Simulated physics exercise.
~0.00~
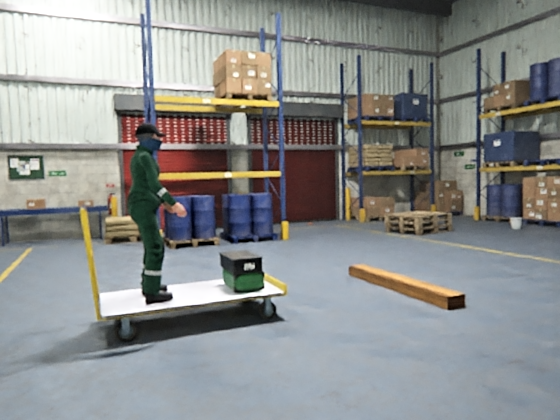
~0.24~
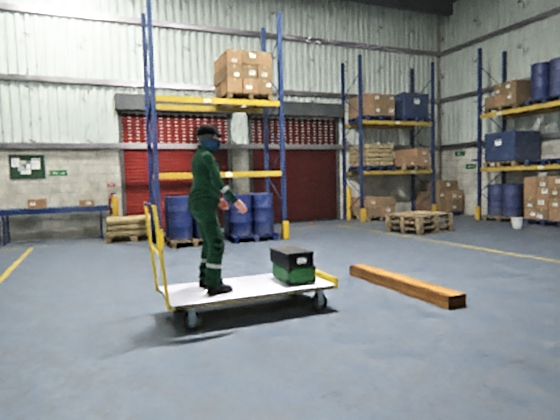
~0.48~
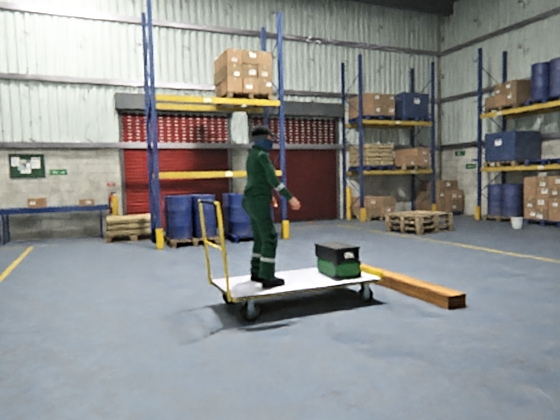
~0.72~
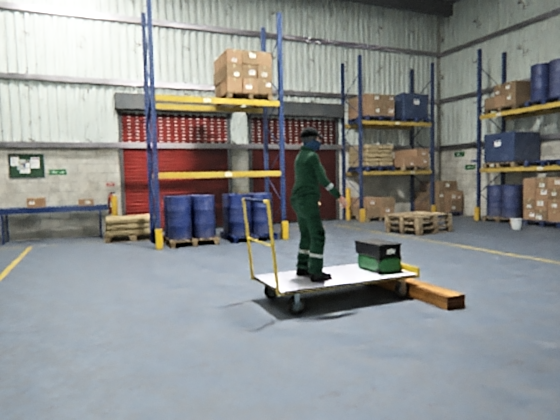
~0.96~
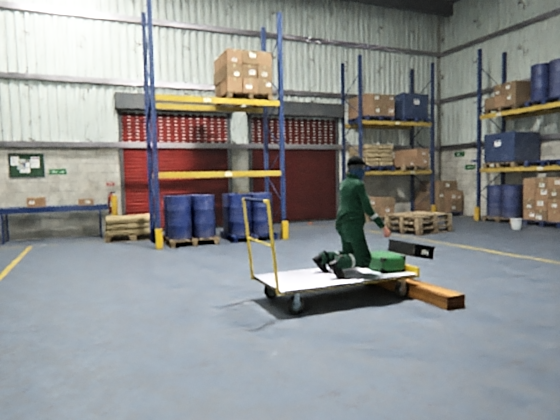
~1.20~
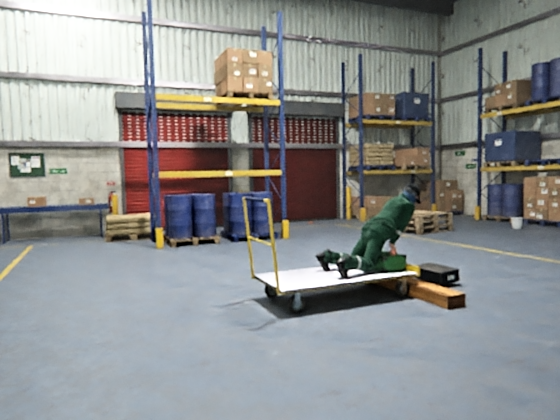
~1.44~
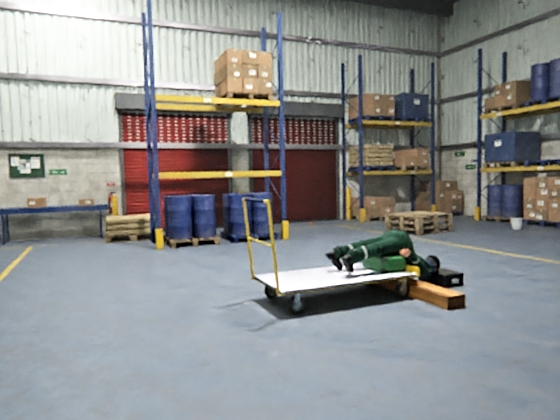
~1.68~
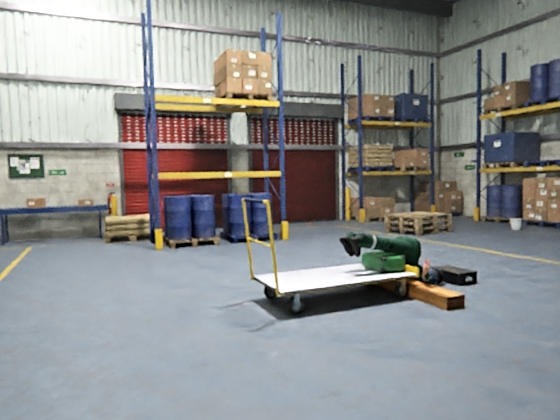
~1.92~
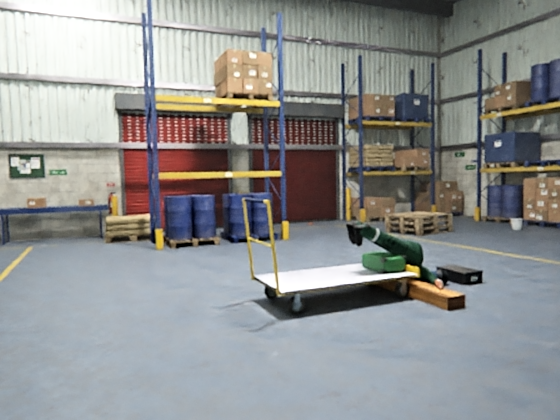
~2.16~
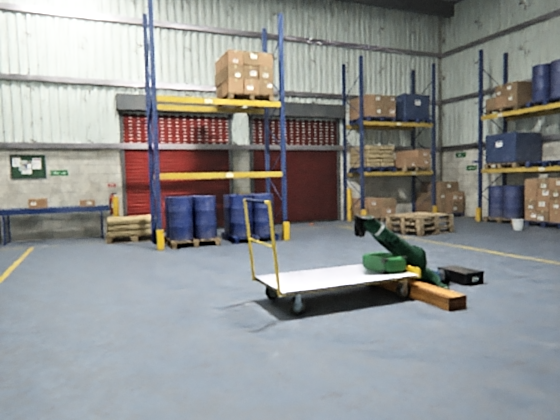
A flat cart rolls right, stops at a kerb, and its passenger topples over the front.
